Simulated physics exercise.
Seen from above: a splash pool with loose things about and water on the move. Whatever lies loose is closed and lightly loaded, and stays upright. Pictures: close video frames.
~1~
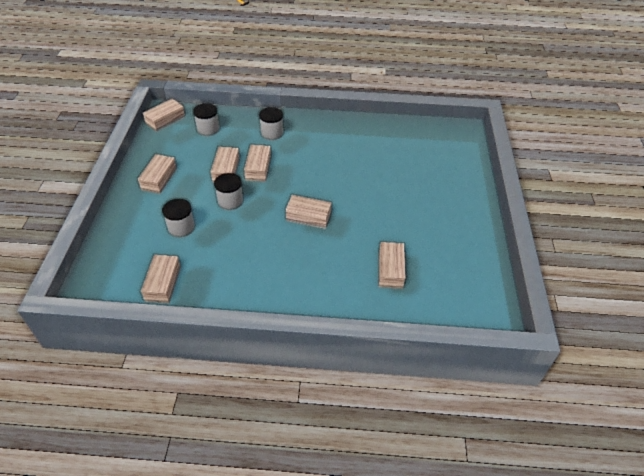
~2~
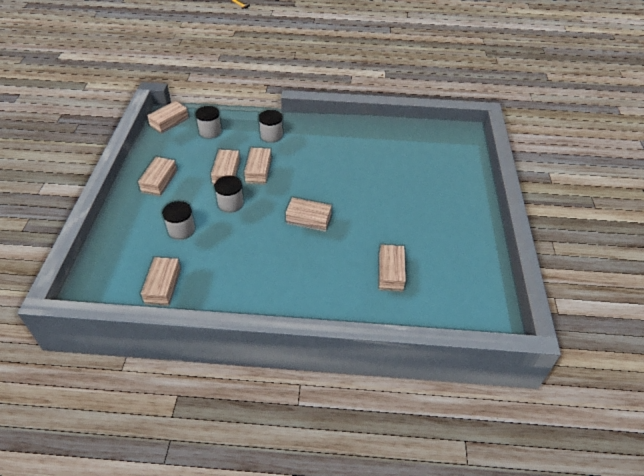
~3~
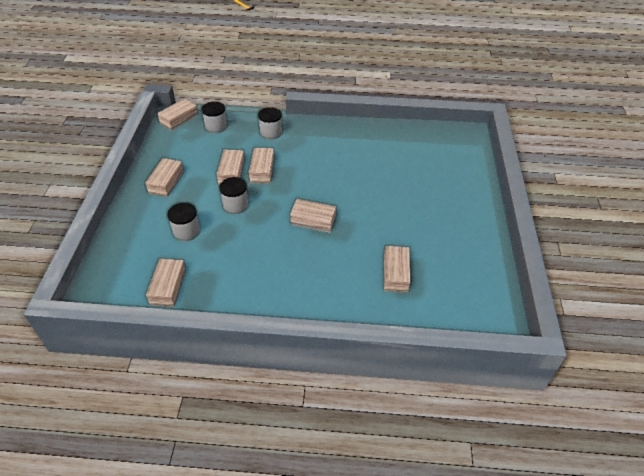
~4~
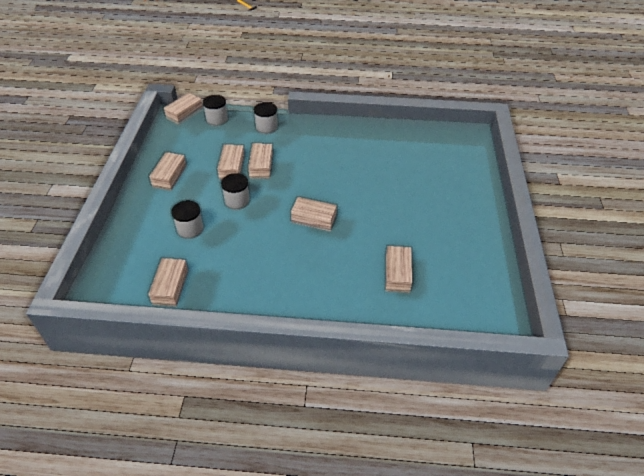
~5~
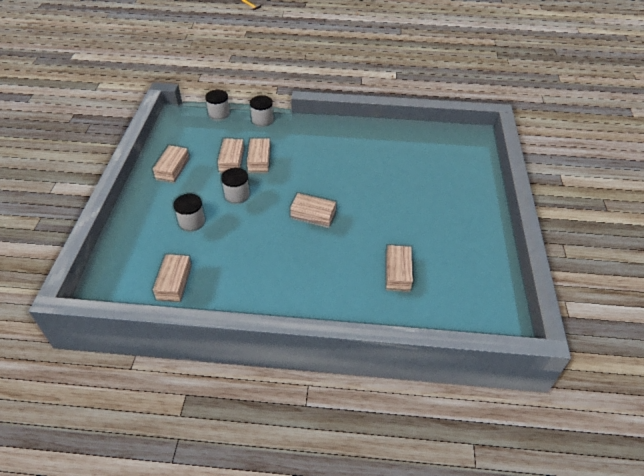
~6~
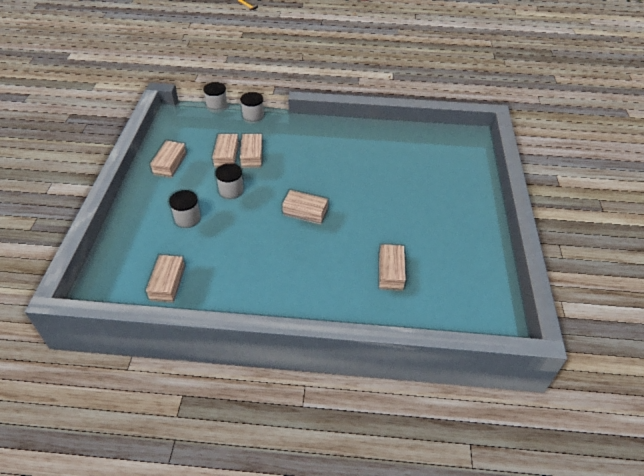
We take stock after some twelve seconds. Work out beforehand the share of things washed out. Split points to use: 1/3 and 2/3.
From 1/3 to 2/3.
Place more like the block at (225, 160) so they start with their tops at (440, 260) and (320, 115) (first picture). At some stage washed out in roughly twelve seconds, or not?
Result, in sequence: Never gets out; ends up outside.
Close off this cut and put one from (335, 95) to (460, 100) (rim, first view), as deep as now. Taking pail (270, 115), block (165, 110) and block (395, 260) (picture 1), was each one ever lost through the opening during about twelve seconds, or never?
One after the other: Washed out, still in, inside.
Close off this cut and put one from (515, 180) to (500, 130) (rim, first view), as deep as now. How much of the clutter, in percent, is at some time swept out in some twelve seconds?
It should be close to 0 per cent.
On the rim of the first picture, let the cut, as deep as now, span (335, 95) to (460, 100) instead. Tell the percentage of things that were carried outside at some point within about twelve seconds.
It works out at 20 percent.
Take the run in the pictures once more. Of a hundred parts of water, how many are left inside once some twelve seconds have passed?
Some 70 per cent.
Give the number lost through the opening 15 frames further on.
I make it 5.
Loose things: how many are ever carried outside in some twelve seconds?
The total here is 6.
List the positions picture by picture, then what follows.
In the first frame, a pail at (205, 110), afloat; a pail at (271, 114), afloat; 0 of 11 have shifted.
In the second frame, a pail at (207, 113), afloat, close to its start; a pail at (271, 117) floats; 0 of 11 have shifted.
In the third frame, a pail at (213, 108) floats, close to its start; a pail at (270, 114), afloat, close to its start; 3 of 11 have shifted.
In the fourth frame, a pail at (214, 101) floats, close to its start; a pail at (265, 109), afloat, close to its start; 7 of 11 have shifted.
In the fifth frame, a pail at (217, 96), afloat, close to its start; a pail at (261, 102) floats, a stride from its start; 9 of 11 have shifted.
In the sixth frame, a pail at (215, 88) floats, a stride from its start; a pail at (252, 98) floats, a stride from its start; 11 of 11 have shifted.
A moment on, 3 of 11 are out; 8 afloat.
Next, 3 of 11 are out; 8 afloat.
Later, 5 of 11 are out; 6 afloat.
In the end, 6 of 11 are out; 5 afloat.
